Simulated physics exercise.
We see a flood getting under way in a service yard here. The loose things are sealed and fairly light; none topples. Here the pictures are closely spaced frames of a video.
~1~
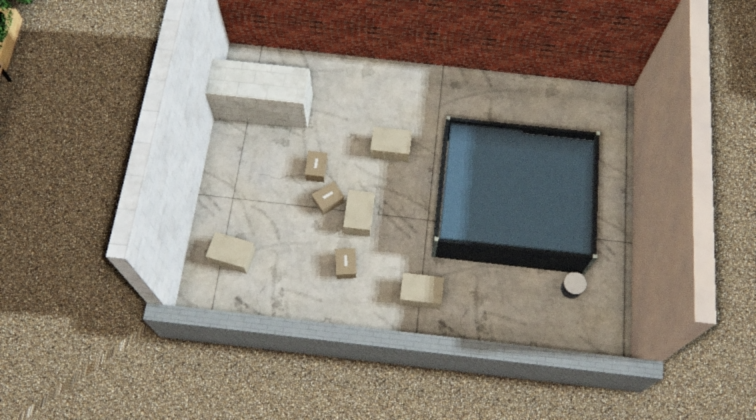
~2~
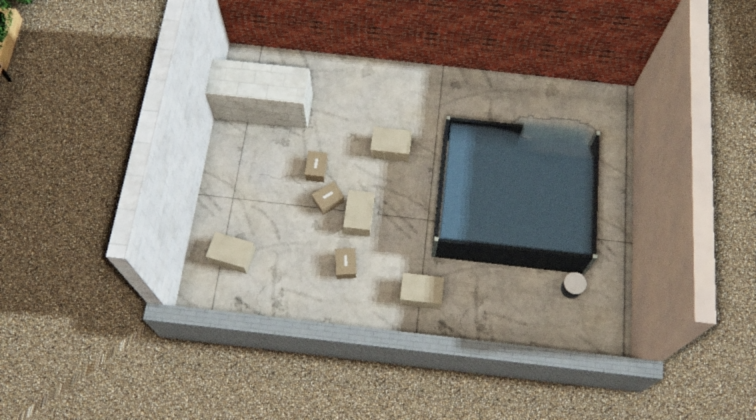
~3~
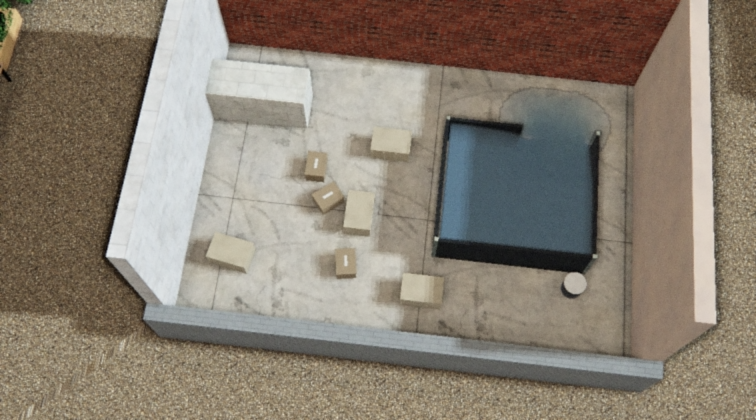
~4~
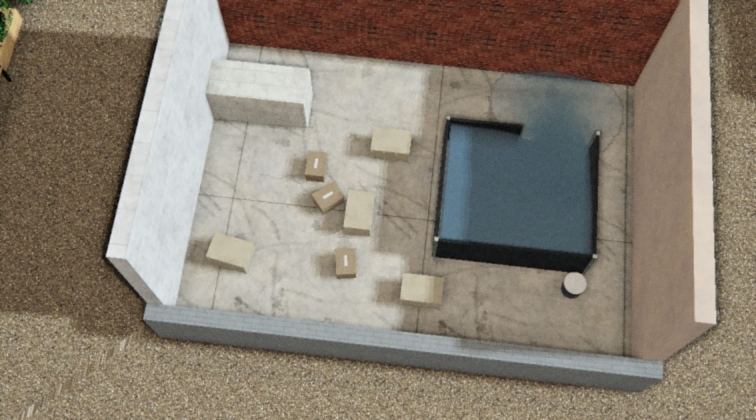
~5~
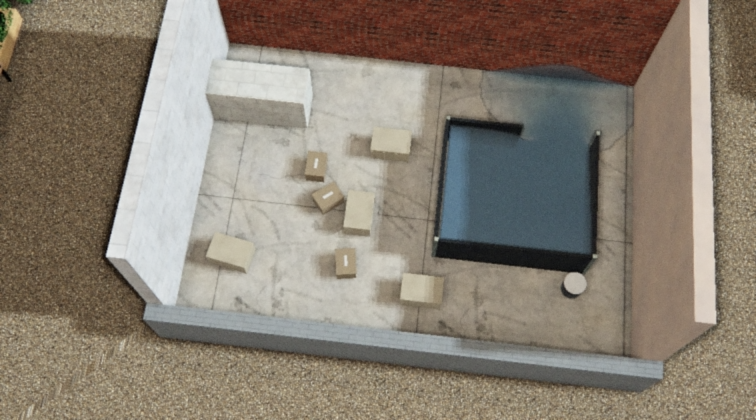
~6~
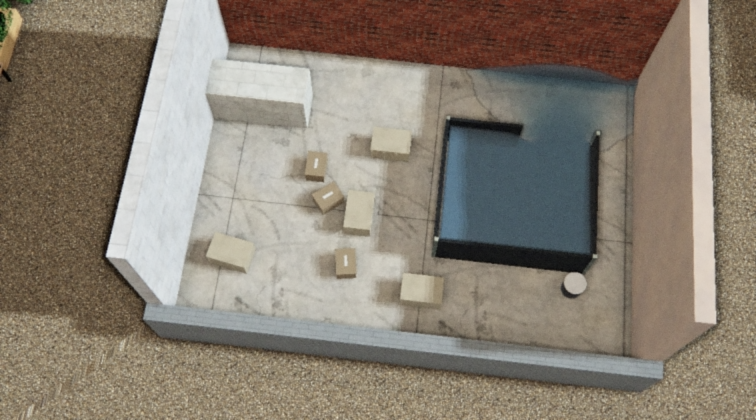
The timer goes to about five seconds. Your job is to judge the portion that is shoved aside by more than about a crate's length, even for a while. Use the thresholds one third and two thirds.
I'd put it under one third.
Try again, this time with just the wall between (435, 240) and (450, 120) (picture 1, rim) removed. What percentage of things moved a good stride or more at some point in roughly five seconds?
My estimate is some 90 per cent of them.
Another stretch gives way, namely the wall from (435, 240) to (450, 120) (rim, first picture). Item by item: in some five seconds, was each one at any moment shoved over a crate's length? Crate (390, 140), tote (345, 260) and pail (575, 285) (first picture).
Well, in order they come out as over the mark, over the mark and below the mark.
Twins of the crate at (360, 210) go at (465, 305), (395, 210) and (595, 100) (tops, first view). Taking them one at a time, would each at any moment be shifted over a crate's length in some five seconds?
In order: Hardly budges, hardly budges, then shoved clear.
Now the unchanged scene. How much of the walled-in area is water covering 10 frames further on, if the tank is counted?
Close to 45 %.
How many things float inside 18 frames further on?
Count: 0.
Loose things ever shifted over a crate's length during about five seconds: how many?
By my count, 0.
A moment on, 0 of 8 are well off their spots; 0 afloat.
Next, 0 of 8 are well off their spots; 0 afloat.
Later, 0 of 8 are well off their spots; 0 afloat.
In the end, 0 of 8 are well off their spots, and 0 have been at some point; 0 afloat.
